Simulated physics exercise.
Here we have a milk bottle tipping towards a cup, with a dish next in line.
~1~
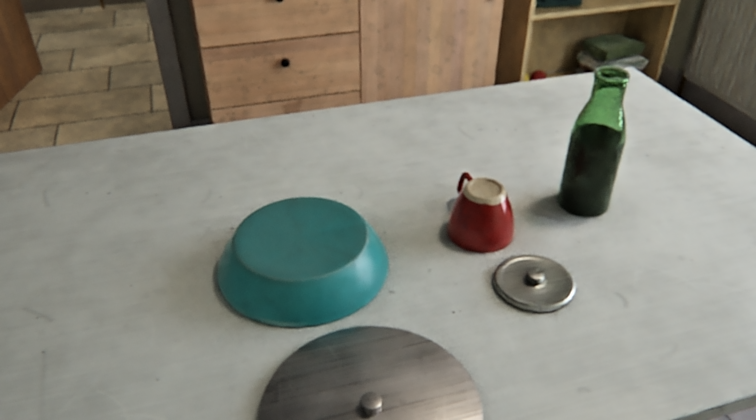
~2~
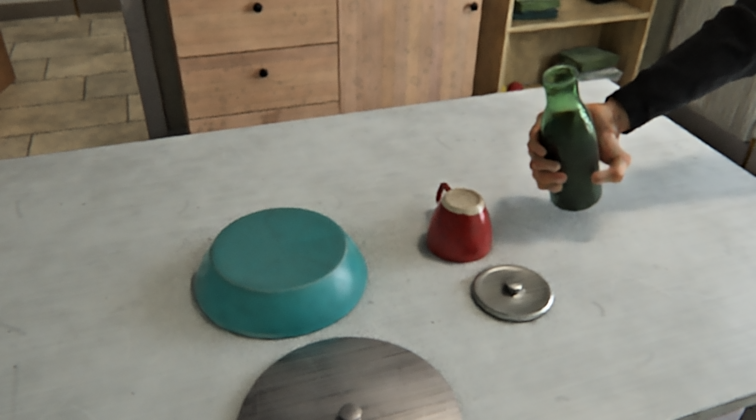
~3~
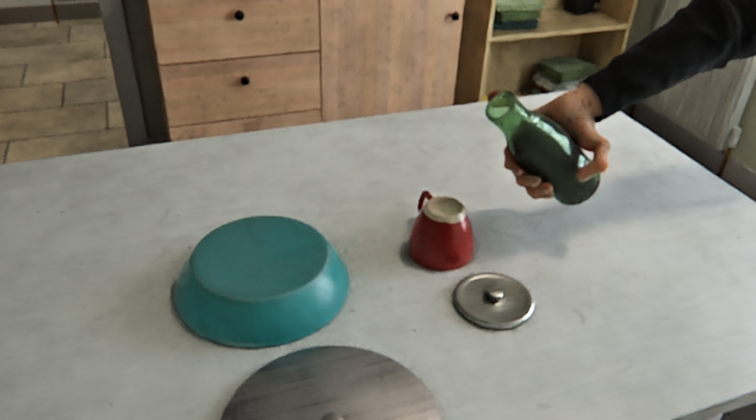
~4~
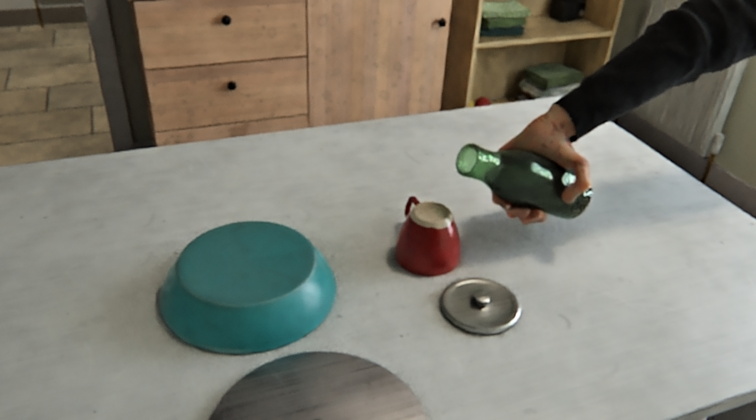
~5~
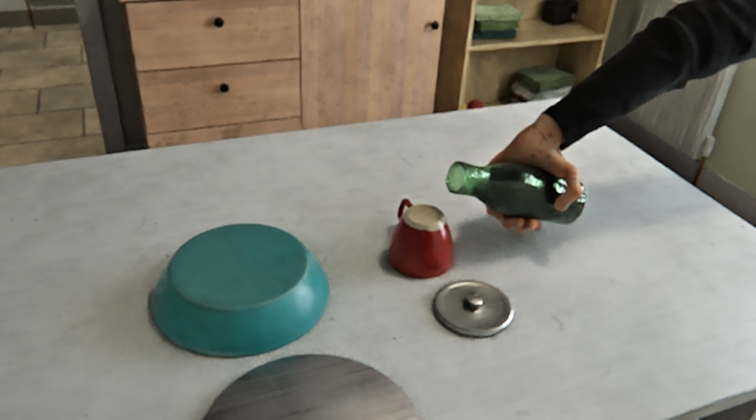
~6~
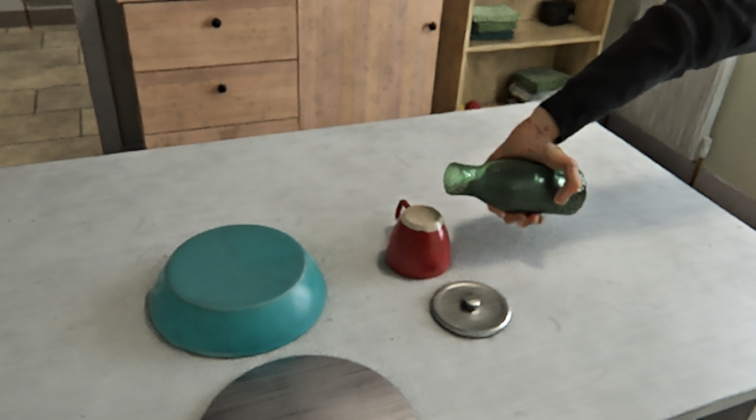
A hand reached in from the right, lifted a green glass bottle off the table and tilted it leftward until it was nearly sideways near an upside-down red cup, beside an overturned teal dish.
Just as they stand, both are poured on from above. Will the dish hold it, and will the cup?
Result: The dish is closed to it; the cup is closed to it.
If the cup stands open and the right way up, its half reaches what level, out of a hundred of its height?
Level: Approx. 75 % of height.
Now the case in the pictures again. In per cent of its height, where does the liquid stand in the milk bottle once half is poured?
Roughly 25 in a hundred, by my reckoning.
Soon after, it runs off the upturned base of the cup.
Later, it runs off the upturned base of the dish.
In the end, the cup is empty, in a puddle; the dish is empty, in a puddle.
